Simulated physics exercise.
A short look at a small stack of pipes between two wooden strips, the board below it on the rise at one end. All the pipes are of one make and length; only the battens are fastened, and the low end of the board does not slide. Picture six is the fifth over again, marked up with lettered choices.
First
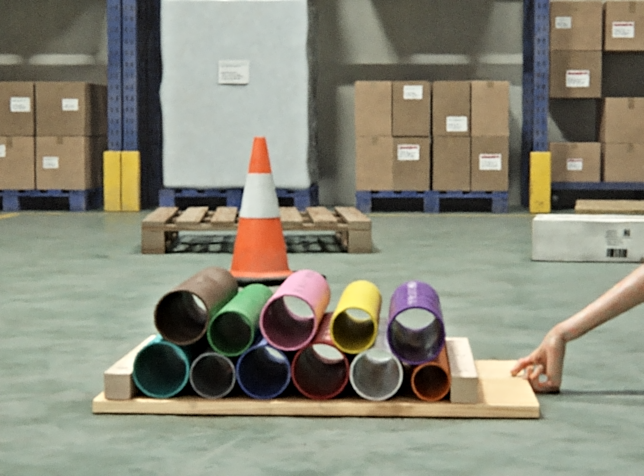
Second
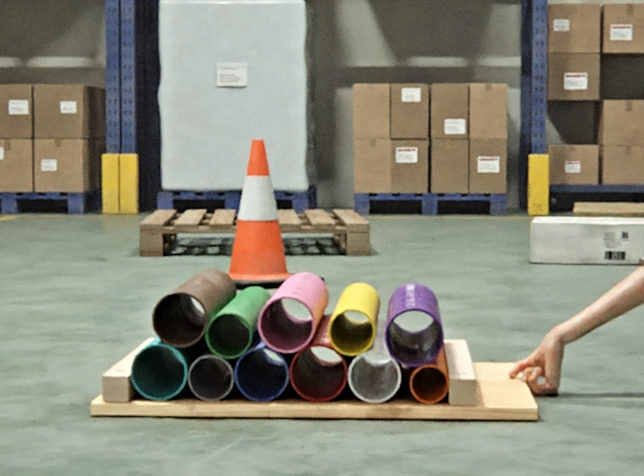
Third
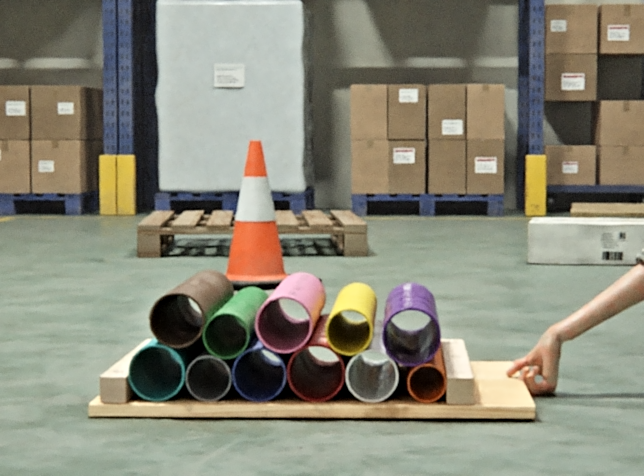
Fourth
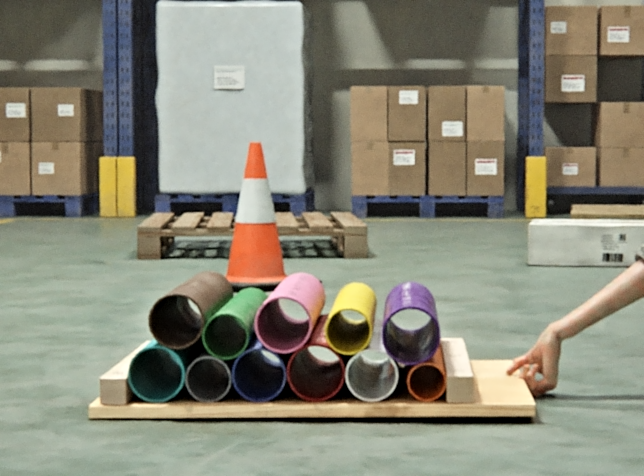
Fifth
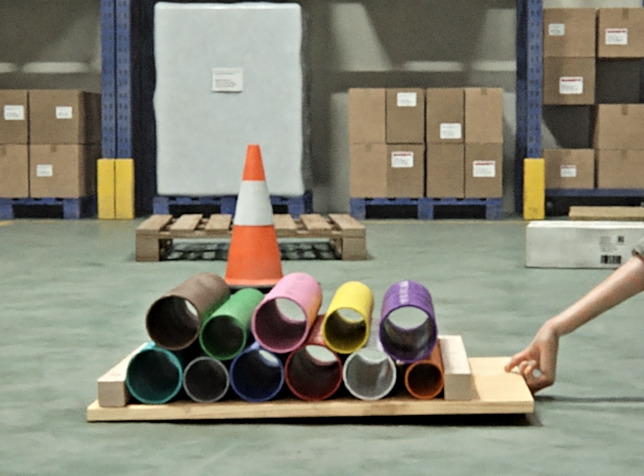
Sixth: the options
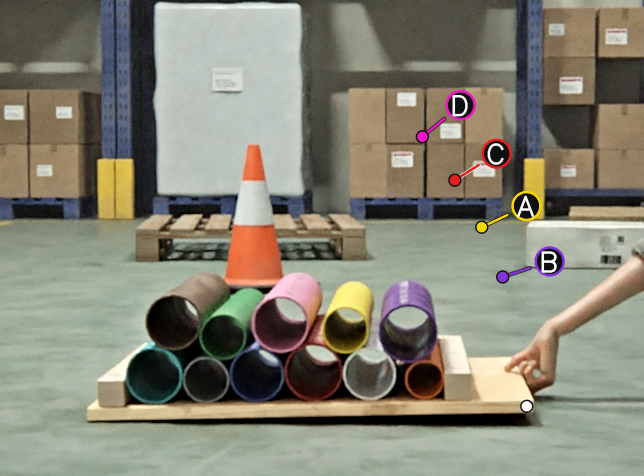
Colourful pipes stacked in two rows between wooden strips on a board, a hand at right slightly raising its right end.
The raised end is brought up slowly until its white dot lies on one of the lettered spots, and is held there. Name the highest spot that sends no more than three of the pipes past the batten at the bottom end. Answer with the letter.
Up to C.
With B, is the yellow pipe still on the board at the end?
The yellow pipe: Yes.
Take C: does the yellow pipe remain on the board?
Yes.
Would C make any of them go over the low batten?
Yes.
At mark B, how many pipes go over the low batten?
With B, none.
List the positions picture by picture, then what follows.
In the first frame, brown pipe (182, 317); purple pipe (416, 335); yellow pipe (353, 330).
In the second frame, yellow pipe (352, 332); pink pipe (287, 324).
In the third frame, board (318, 375); white pipe (372, 376); orange pipe (427, 383); brown pipe (177, 320).
In the fourth frame, board (318, 375); turquoise pipe (156, 374); grey pipe (209, 379).
In the fifth frame, board (316, 374); turquoise pipe (154, 375); grey pipe (206, 380).
On the copy, A at (482, 227); B at (503, 277); C at (455, 180); D at (422, 137); the white dot at (527, 407).
On C. First, board at 18°.
Then, board at 33°.
Finally, board at 33°, three over the low batten (green, brown, pink).
By contrast, A two over the low batten (green, brown); B none over the low batten; D four over the low batten (green, brown, yellow, pink).
